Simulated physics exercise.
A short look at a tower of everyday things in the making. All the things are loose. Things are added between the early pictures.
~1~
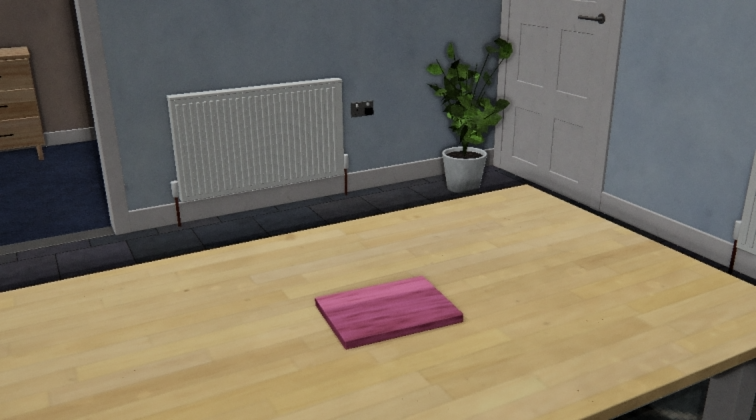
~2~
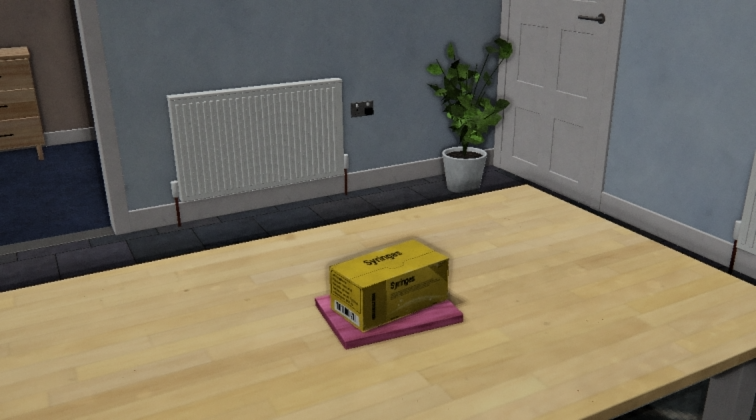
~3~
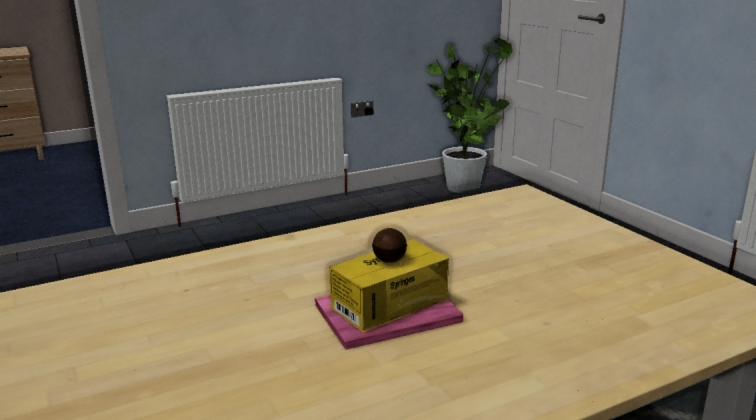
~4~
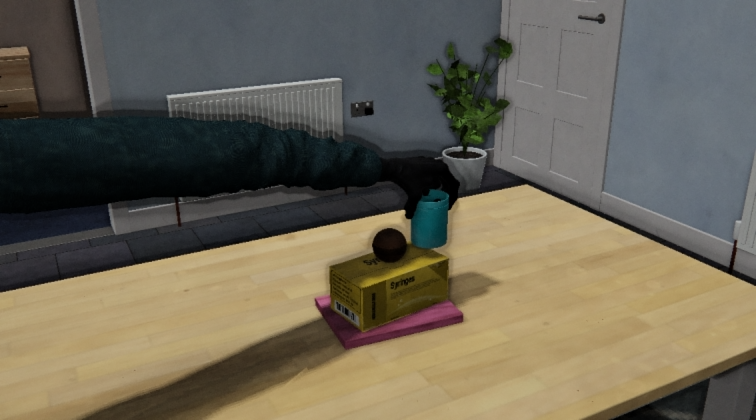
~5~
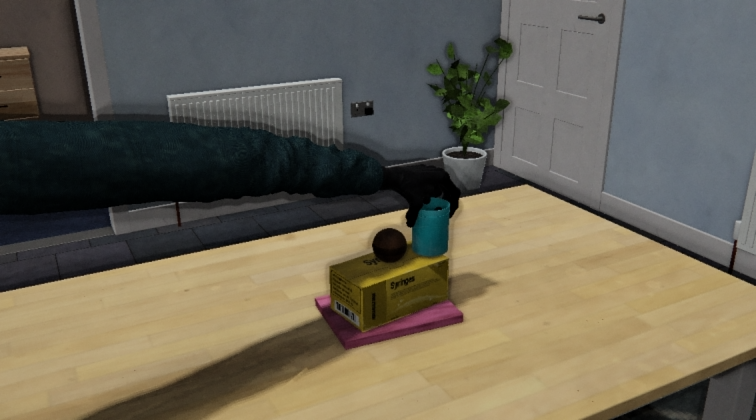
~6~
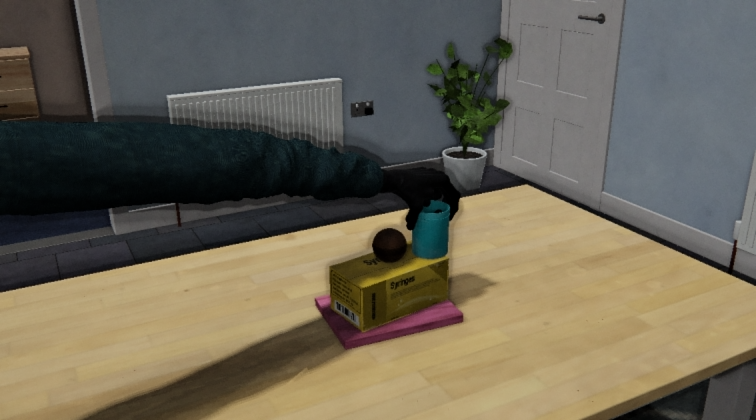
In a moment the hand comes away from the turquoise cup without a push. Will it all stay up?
Here the pile stays up.
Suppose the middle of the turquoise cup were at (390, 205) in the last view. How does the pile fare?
Then it comes apart.
Then, 0.20 s on from there, no change.
Then, 0.70 s on from there, turquoise cup resting near (430, 230).
In the end, all 4 unmoved. At the end, from the last picture's camera, turquoise cup near (430, 230). The pile holds.
